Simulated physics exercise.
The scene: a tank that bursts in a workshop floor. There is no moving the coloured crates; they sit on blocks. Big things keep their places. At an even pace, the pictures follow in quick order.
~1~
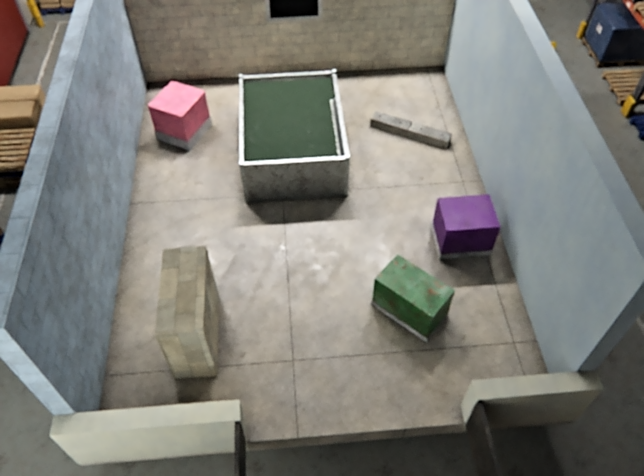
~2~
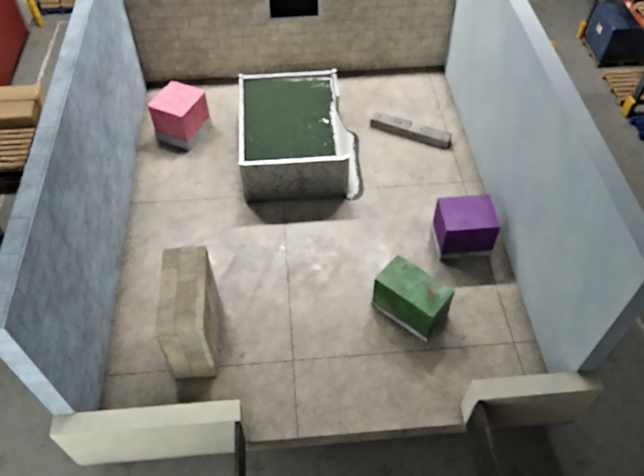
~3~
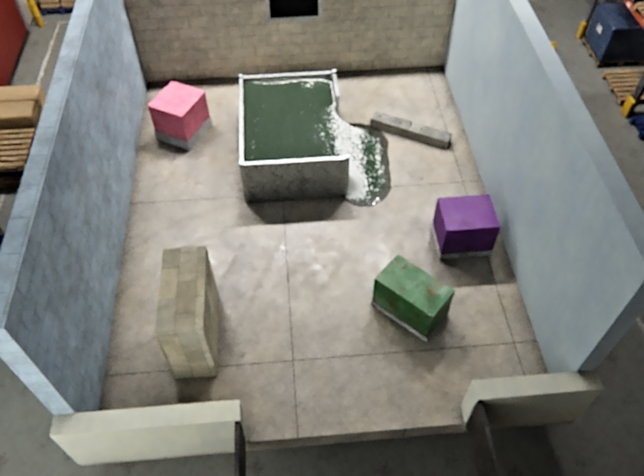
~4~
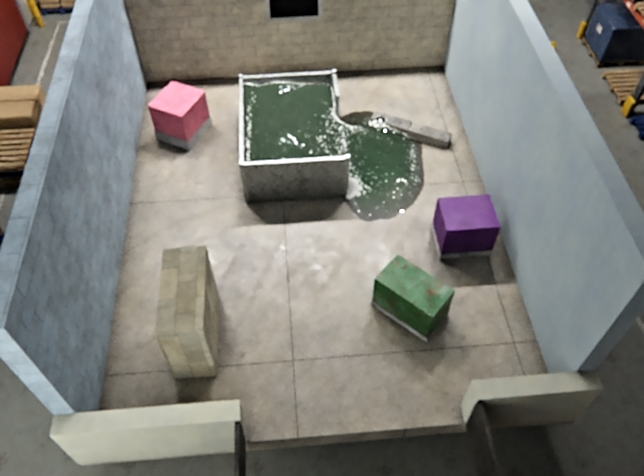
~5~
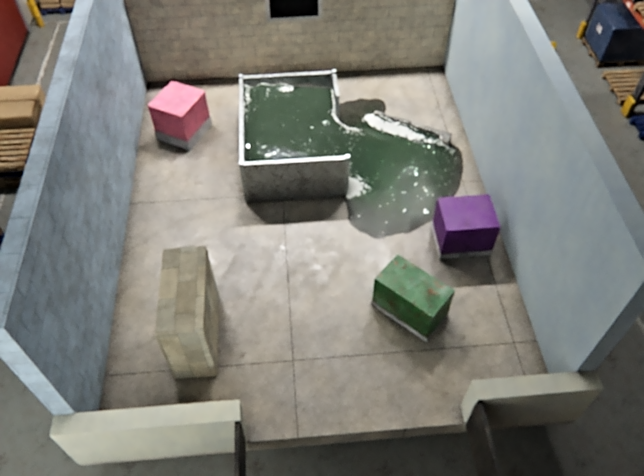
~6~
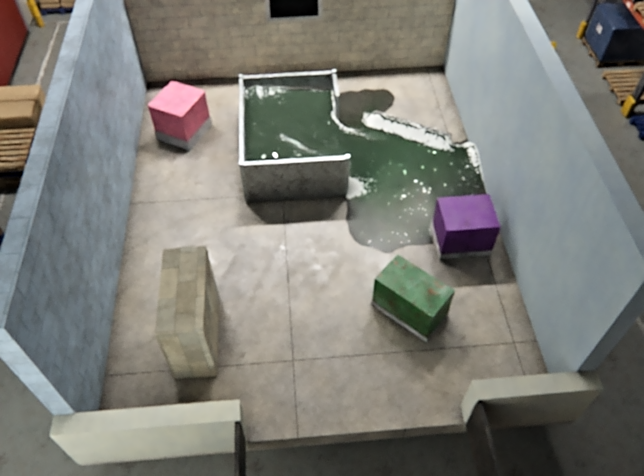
Dark green water pours from the open tank's right side and spreads to the purple crate.
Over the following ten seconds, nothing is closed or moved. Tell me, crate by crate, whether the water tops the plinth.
Green crate: Yes, it does. Purple crate: Yes, it does. Pink crate: No, it does not.
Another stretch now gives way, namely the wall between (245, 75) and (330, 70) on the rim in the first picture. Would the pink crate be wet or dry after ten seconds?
Then: Pink crate gets wet.
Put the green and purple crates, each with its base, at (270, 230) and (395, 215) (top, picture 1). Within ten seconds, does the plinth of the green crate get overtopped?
I'd say the green crate stays clear.
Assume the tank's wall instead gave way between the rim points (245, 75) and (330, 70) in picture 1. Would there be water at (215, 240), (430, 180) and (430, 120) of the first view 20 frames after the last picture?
Spot one inundated, spot two inundated, spot three inundated.
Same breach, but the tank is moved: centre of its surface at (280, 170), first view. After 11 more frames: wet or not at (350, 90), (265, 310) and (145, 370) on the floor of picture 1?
In that order: Free of water, dry, clear.
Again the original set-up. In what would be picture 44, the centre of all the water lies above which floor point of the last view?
Around pixel (336, 197).
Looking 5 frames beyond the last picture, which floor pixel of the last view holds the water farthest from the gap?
Somewhere close to (515, 280).
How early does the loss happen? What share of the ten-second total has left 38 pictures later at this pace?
Roughly 35 percent.
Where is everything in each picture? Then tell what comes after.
The open tank at (291, 118) is whole and still, in the first picture.
The front is at (350, 198), out from the gap at (340, 152), in the second picture.
The front is at (369, 202), out from the gap at (340, 152), in the third picture.
Water pours out at (340, 154) and has run to (417, 145), in the fourth picture.
Water pours out at (340, 154) and has run to (458, 154), in the fifth picture.
Water pours out at (340, 154) and has run to (484, 189), in the sixth picture.
A moment on, water covers 25 % of the floor; the green crate water round its plinth, the purple crate water round its plinth, the pink crate not reached.
Next, water covers 30 % of the floor; the green crate water round its plinth, the purple crate water round its plinth, the pink crate not reached.
Then, water covers 55 % of the floor; the green crate water round its plinth, the purple crate water round its plinth, the pink crate not reached.
Later, water covers 85 % of the floor; the green crate water round its plinth, the purple crate water round its plinth, the pink crate water round its plinth.
In the end, water covers 100 % of the floor; the green crate was topped, the purple crate was topped, the pink crate stayed above the water.
